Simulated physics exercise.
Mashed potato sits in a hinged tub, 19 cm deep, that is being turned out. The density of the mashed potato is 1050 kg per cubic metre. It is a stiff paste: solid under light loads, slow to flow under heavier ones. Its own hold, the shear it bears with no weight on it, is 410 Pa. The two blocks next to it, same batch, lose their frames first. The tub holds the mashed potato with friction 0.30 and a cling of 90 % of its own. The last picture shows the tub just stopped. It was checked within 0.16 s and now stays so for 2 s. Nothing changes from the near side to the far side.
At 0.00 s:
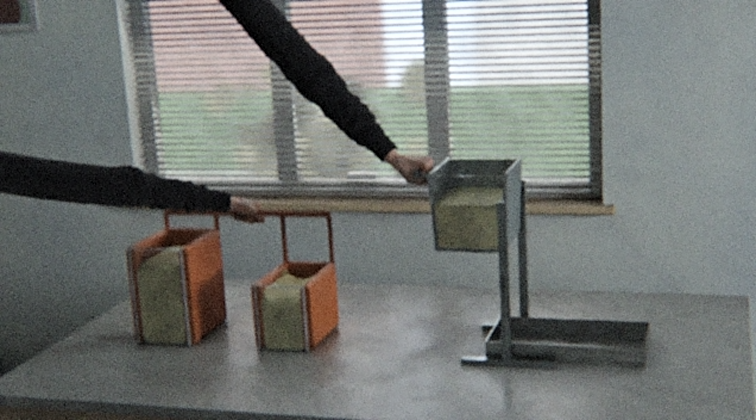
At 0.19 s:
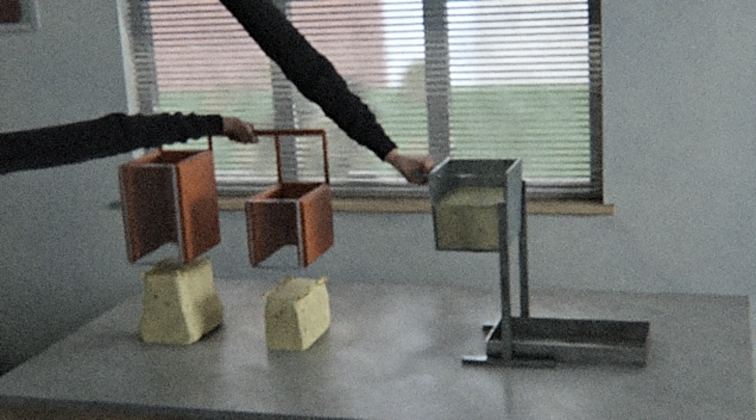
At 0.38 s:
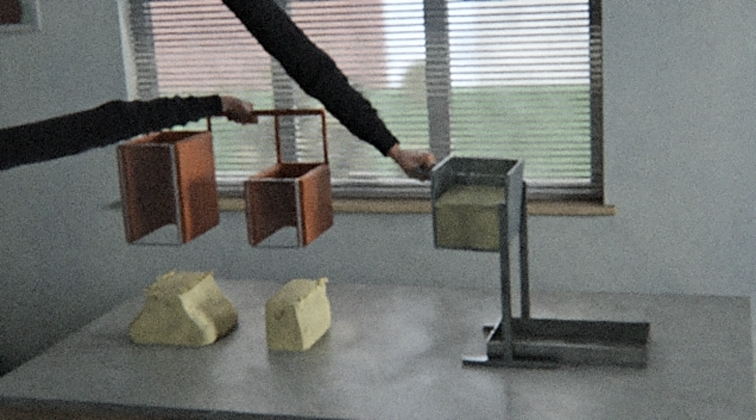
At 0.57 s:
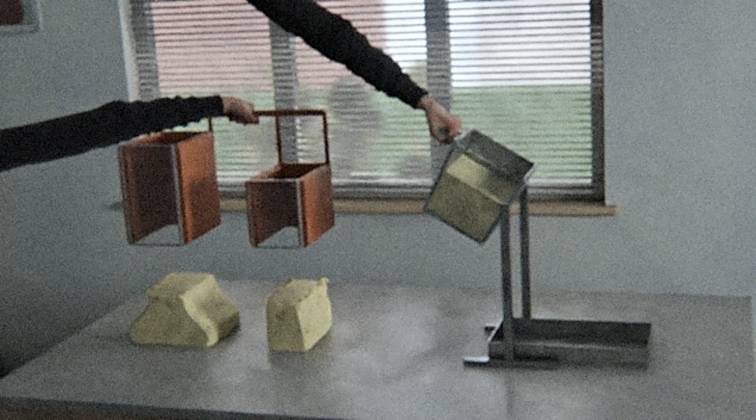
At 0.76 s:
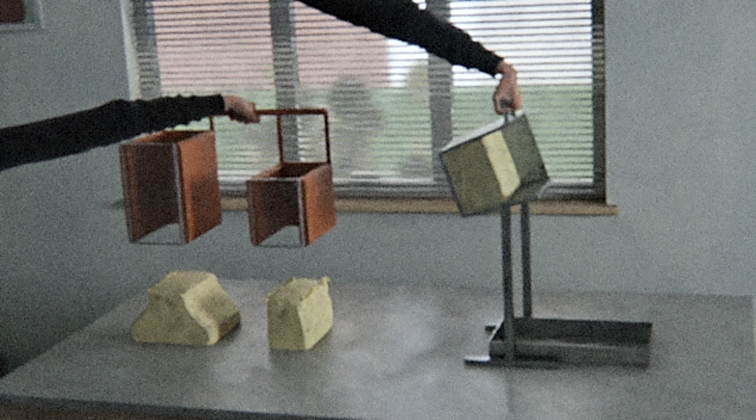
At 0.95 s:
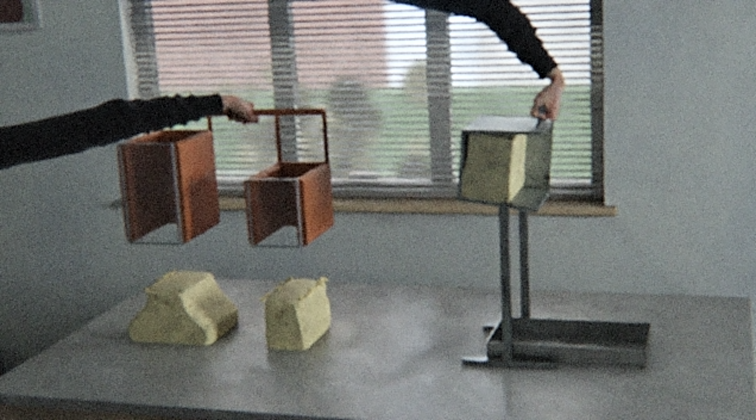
At first, one hand holds two orange open-sided boxes around pale yellow blocks while another grips a grey tub on a stand. The boxes lift together, and the left block slumps and widens while the smaller one barely changes. Then the other hand turns the tub clockwise onto its side, the pale mass still inside.
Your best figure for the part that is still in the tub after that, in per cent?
Expect roughly 100 %.
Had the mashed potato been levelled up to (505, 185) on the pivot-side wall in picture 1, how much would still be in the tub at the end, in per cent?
It would be near 55 %.
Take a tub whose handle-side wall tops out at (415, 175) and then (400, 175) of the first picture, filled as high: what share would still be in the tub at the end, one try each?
In that order: 55 %, 50 %.
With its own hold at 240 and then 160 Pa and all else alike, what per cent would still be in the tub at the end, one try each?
In turn about 55 %, 45 %.
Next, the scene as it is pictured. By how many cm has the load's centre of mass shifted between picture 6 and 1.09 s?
Some 3 cm.
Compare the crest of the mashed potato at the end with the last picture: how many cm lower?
About 5 cm.
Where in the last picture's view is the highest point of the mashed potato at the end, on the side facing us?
At about (499, 155).
By 1.09 s, the tub is at 95 degrees and holds 100 %.
By 1.26 s, the tub is at 95 degrees and holds 100 %.
By 1.43 s, the tub is at 95 degrees and holds 100 %.
By 1.60 s, the tub is at 95 degrees and holds 100 %.
By 2.95 s, at the end, the tub is at 95 degrees and holds 100 %.
